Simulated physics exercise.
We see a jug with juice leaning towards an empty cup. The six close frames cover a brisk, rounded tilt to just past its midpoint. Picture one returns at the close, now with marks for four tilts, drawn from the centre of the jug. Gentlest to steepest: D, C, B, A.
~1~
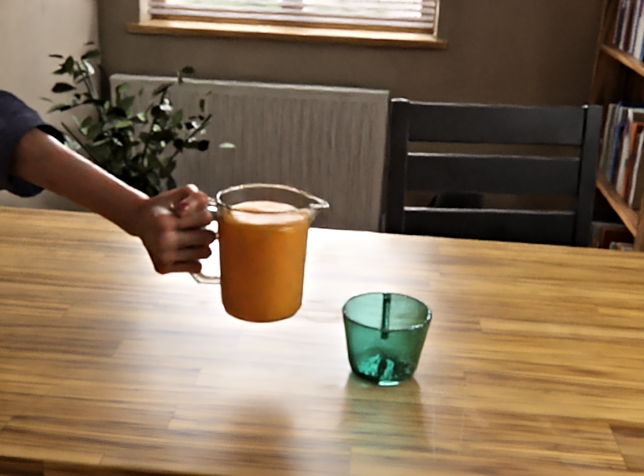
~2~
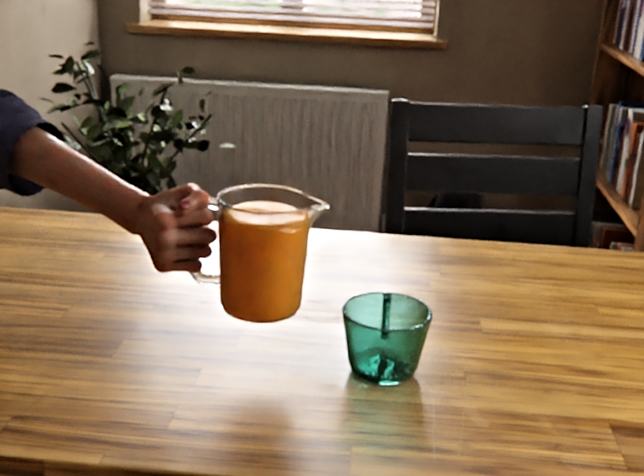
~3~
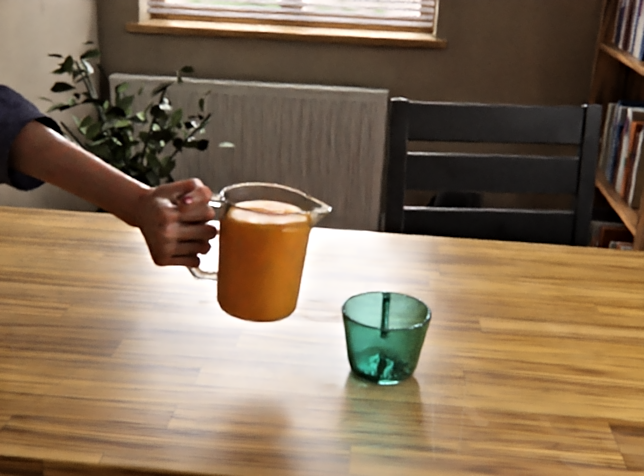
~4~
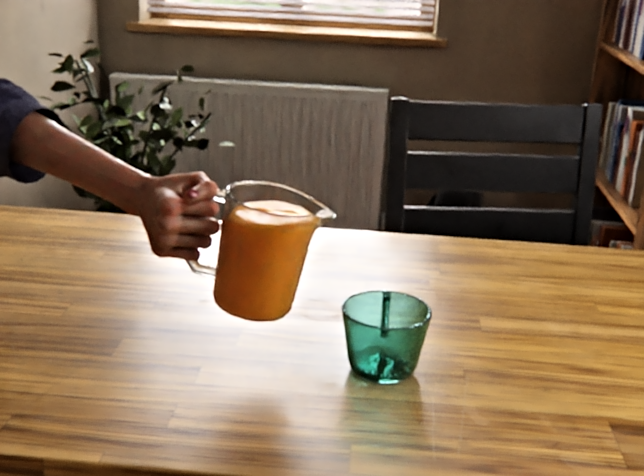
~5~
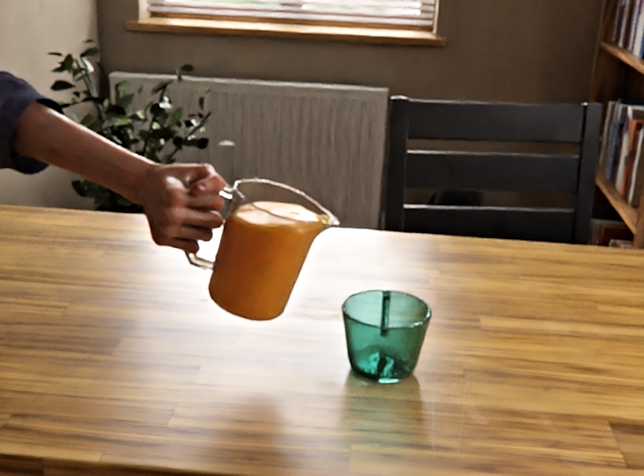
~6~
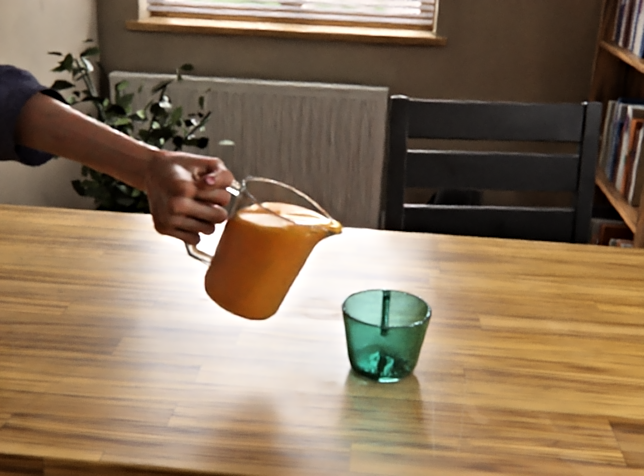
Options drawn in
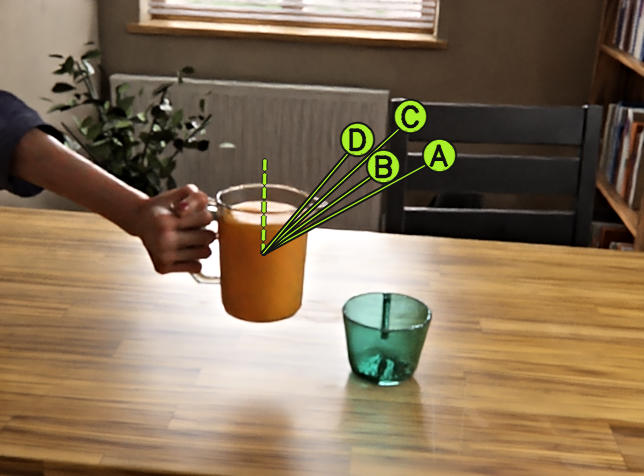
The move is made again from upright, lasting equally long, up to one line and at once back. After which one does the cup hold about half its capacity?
Go for B.
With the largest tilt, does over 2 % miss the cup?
No.
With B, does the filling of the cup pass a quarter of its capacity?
Yes.
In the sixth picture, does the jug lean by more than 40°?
No.
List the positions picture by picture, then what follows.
In the first picture, upright, lip at (326, 205); rim of the cup round (387, 310); nothing has left yet.
In the second picture, upright, lip at (327, 207); nothing has left yet.
In the third picture, tipped about 5°, lip at (330, 210); nothing has left yet.
In the fourth picture, tipped about 10°, lip at (334, 215); nothing has left yet.
In the fifth picture, tipped about 16°, lip at (338, 223); nothing has left yet.
In the sixth picture, tipped about 23°, lip at (341, 231); nothing has left yet.
On the marked copy, A at (425, 165); B at (370, 177); C at (398, 129); D at (347, 154).
With A, the cup ends with about 66 % of what it can hold.
With B, the cup ends with about 50 % of what it can hold.
With C, the cup ends with about 35 % of what it can hold.
With D, the cup ends with about 25 % of what it can hold.
